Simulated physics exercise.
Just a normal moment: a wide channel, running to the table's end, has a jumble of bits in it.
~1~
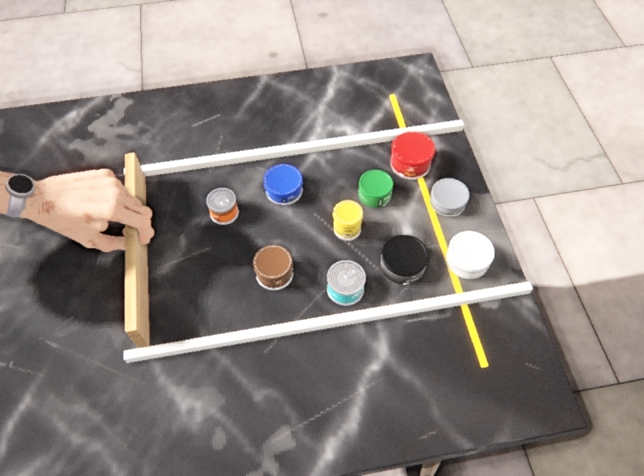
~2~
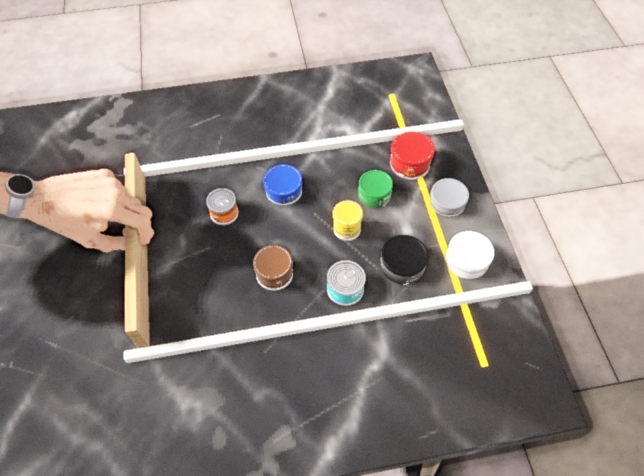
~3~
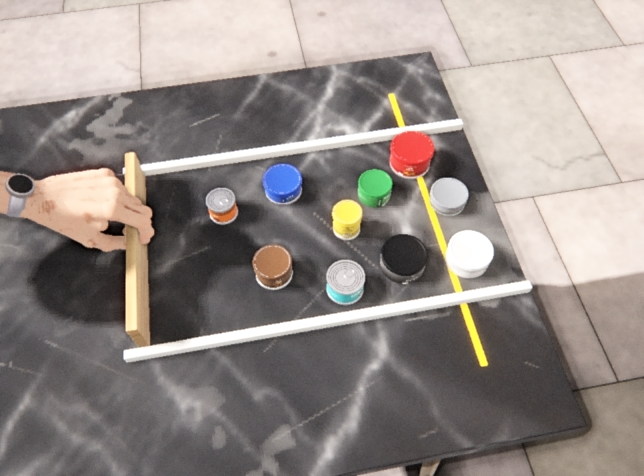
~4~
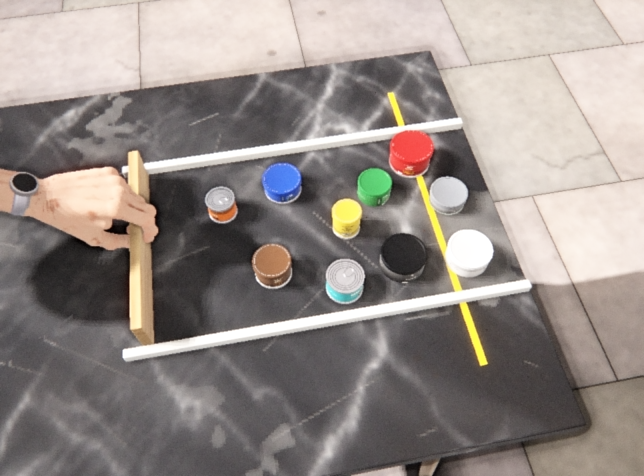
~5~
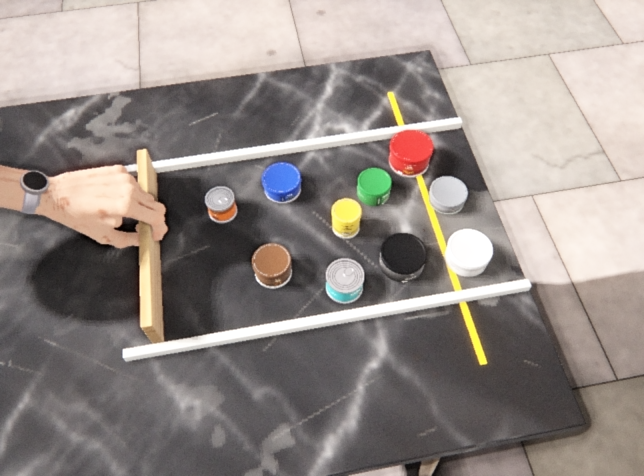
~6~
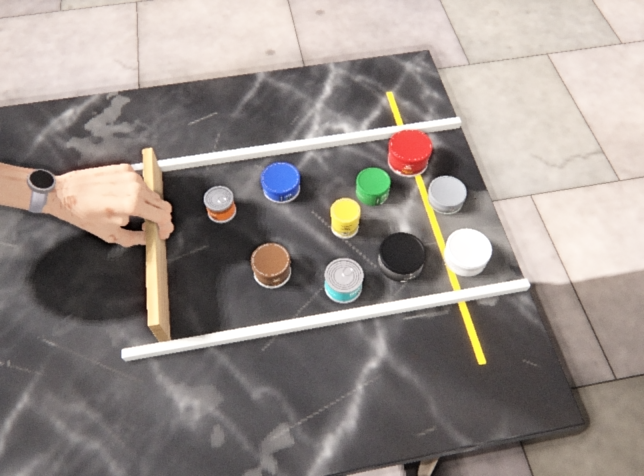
In this clip, colourful tubs and tins sit scattered between two white rails on a dark marbled table crossed by yellow tape, while a hand holds a wooden board still at the left, then slides it slightly right without touching them.
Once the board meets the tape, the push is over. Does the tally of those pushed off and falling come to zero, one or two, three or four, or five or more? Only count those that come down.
From what happens, the ones that come off the end make one or two in total.
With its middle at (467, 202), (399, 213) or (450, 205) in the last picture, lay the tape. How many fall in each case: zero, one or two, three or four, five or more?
First five or over, then no fall at all, and last three or four.
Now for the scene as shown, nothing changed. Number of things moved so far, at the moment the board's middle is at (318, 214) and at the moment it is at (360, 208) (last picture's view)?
4 and 8.
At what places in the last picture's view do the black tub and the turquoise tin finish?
(498, 241), and the other (470, 263).
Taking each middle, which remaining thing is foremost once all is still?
I reckon it's the red tin.
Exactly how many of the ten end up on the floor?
Result - number fallen: 1.
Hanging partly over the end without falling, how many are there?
The figure is 2.
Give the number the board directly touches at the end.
Tally at the end: 5.
A little later, none off yet; grey pot at rest near (446, 196); white tub at rest near (467, 253); red tin at rest near (409, 153).
Next, none off yet; grey pot moving near (450, 196); white tub shifted about its own width near (495, 250); red tin shifted a little near (425, 150).
When it is over, the number that fall off is one or two; down, white tub.
